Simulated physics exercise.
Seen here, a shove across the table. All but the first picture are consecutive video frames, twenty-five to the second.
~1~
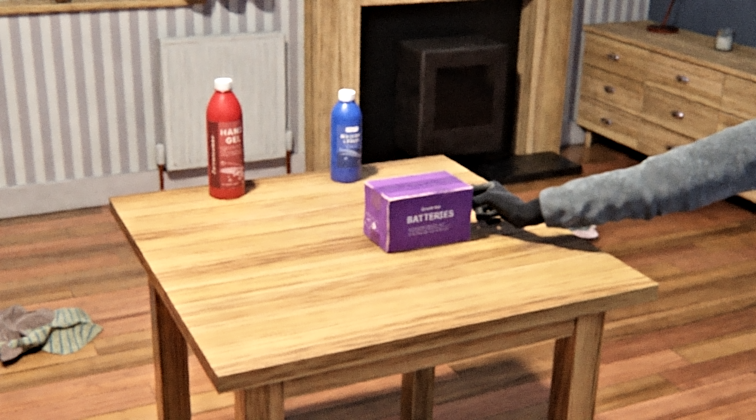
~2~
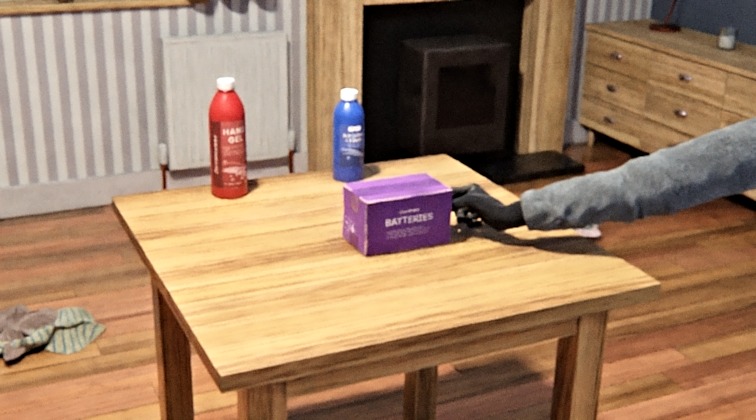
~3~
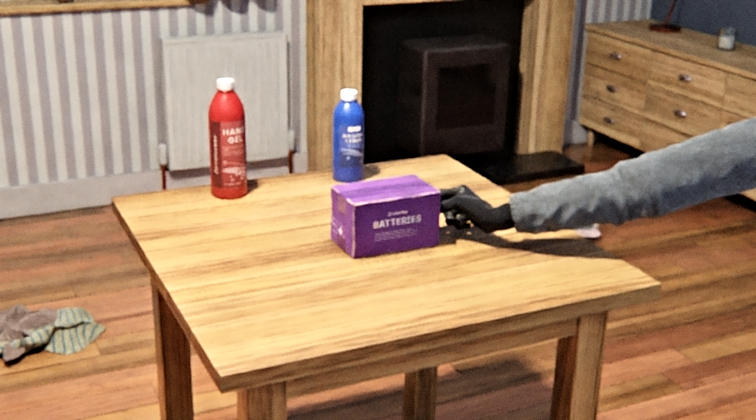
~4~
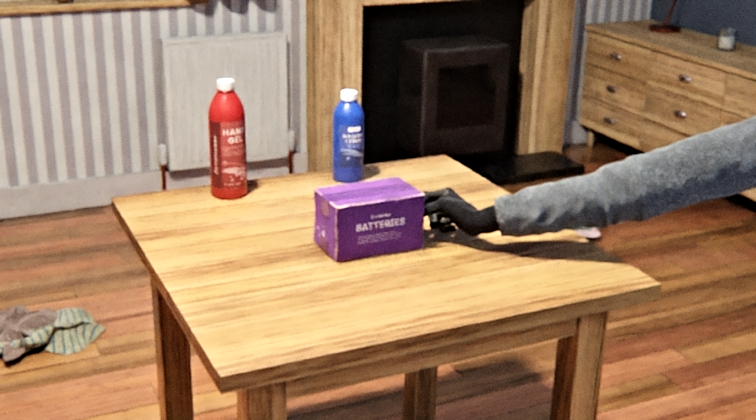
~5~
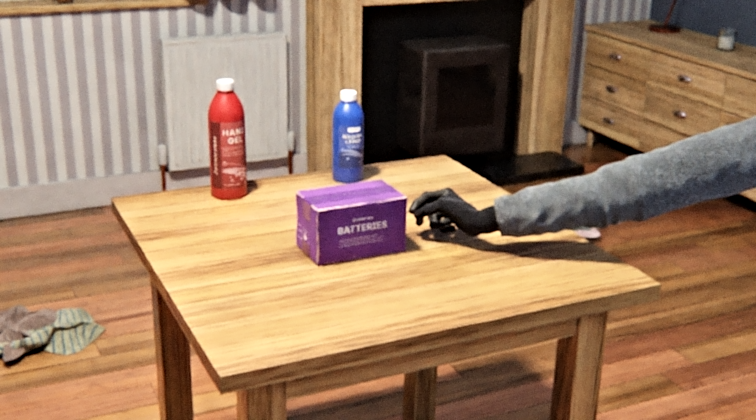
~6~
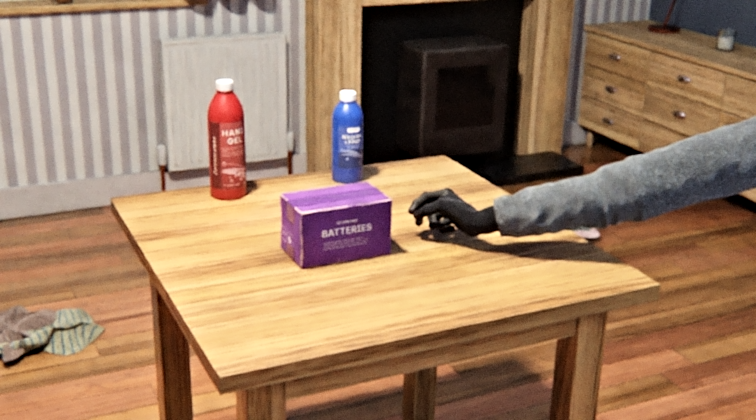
To begin with, a dark-gloved hand in a grey sleeve rests against a purple box of batteries on a wooden table, near a red bottle and a blue bottle. The hand pushes the box leftward across the tabletop, then the box separates from the fingers and slides a little farther left.
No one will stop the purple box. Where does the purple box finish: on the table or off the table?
The purple box stays on the table.
Then, 0.24 s later than the last frame, purple box moved about its own width near (306, 229).
Then, 0.48 s later than the last frame, purple box resting near (306, 229).
When it is over, moved from the start, purple box. End places, in pixels of the last picture, purple box near (306, 229).
